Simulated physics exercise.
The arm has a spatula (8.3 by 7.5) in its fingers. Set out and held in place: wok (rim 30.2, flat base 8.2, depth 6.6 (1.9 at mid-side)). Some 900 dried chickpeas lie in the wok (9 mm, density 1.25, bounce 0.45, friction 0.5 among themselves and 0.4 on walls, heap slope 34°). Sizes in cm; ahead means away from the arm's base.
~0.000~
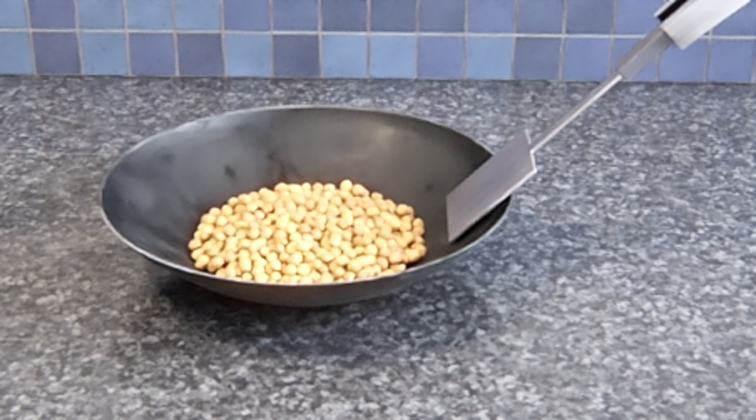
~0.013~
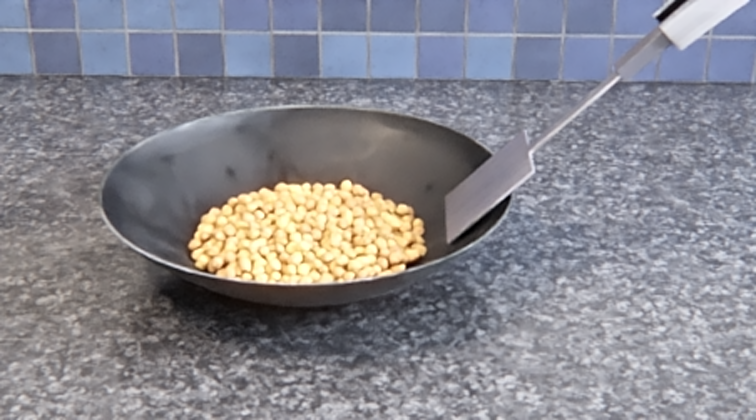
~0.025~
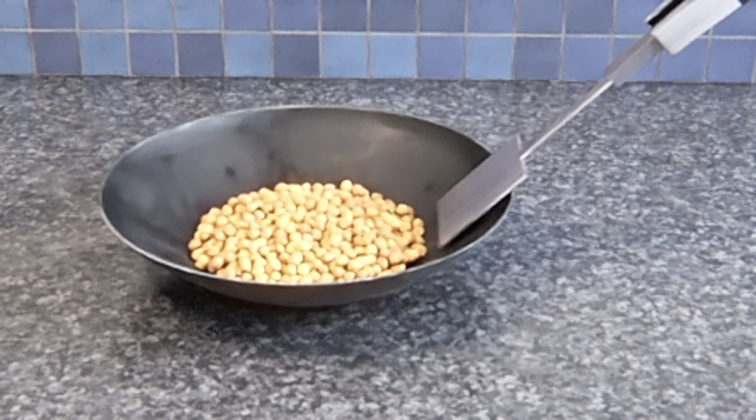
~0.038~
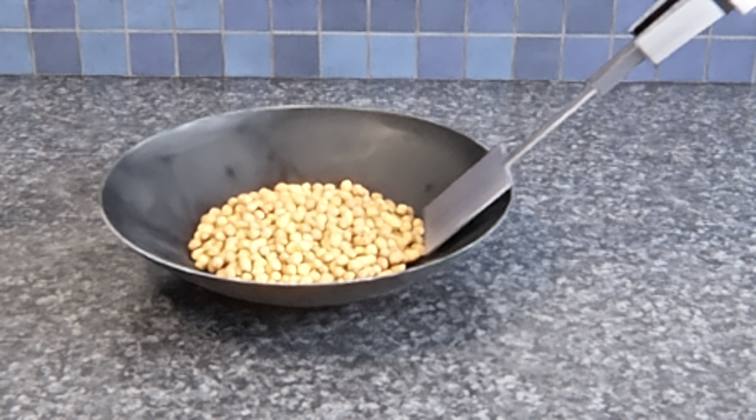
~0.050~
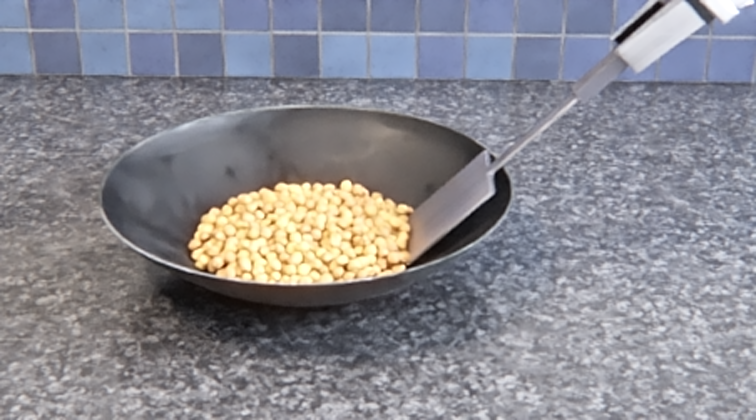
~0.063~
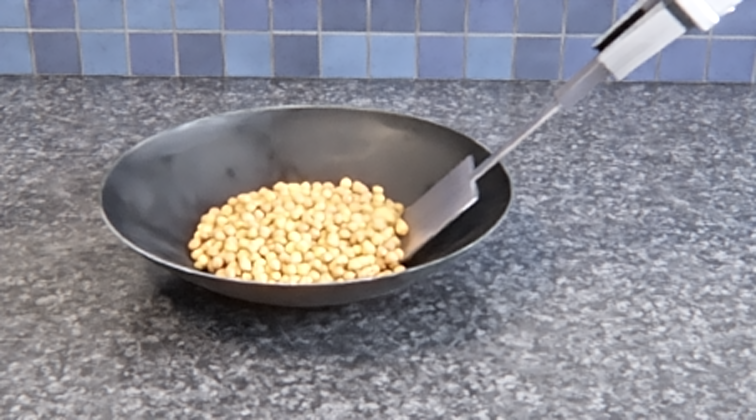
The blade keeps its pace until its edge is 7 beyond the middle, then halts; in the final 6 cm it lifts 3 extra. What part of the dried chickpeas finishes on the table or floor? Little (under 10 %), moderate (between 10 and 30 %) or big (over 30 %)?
On the table or floor the share is moderate, between 10 and 30 %.
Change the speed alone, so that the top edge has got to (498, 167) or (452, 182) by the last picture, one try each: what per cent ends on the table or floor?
About 0 and 25 per cent.
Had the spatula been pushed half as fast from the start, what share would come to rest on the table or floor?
In that case some 0 per cent.
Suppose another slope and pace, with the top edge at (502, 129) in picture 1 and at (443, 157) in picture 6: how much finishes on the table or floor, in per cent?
Some 15 per cent.
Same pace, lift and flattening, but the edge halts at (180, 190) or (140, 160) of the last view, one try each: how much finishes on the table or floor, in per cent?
About 30 and 35 per cent.
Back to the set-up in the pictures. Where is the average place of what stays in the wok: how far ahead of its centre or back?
Roughly 4.5 cm ahead.
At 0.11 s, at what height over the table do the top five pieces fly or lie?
Roughly 5 cm.
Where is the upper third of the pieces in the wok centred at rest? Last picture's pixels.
At about (183, 216).
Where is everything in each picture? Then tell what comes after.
In the first picture, the spatula top edge at (531, 149), sloping 45°; upper third of the load around (308, 230), from x 195 to 420, top at y 185; 900 in the wok.
In the second picture, the spatula top edge at (530, 150), sloping 45°; upper third of the load around (308, 230), from x 195 to 420, top at y 185.
In the third picture, the spatula top edge at (522, 154), sloping 45°; upper third of the load around (308, 230), from x 195 to 420, top at y 185.
In the fourth picture, the spatula top edge at (507, 163), sloping 45°; upper third of the load around (308, 230), from x 195 to 420, top at y 185.
In the fifth picture, the spatula top edge at (490, 171), sloping 45°; upper third of the load around (308, 230), from x 195 to 415, top at y 185.
In the sixth picture, the spatula top edge at (473, 177), sloping 45°; upper third of the load around (313, 228), from x 195 to 410, top at y 185; 900 in the wok.
After 0.11 s, sloping 45°, highest piece 6 above the table; 900 in the wok.
After 0.16 s, sloping 45°, highest piece 8 above the table; 900 in the wok.
After 0.38 s, sloping 45°, highest piece 8 above the table; 767 in the wok, 75 on the table or floor, 58 on the blade or in flight.
After 1.43 s, sloping 45°, highest piece 7 above the table; 764 in the wok, 136 on the table or floor.
In the end, 764 in the wok, 136 on the table or floor. That is 15 % on the table or floor.
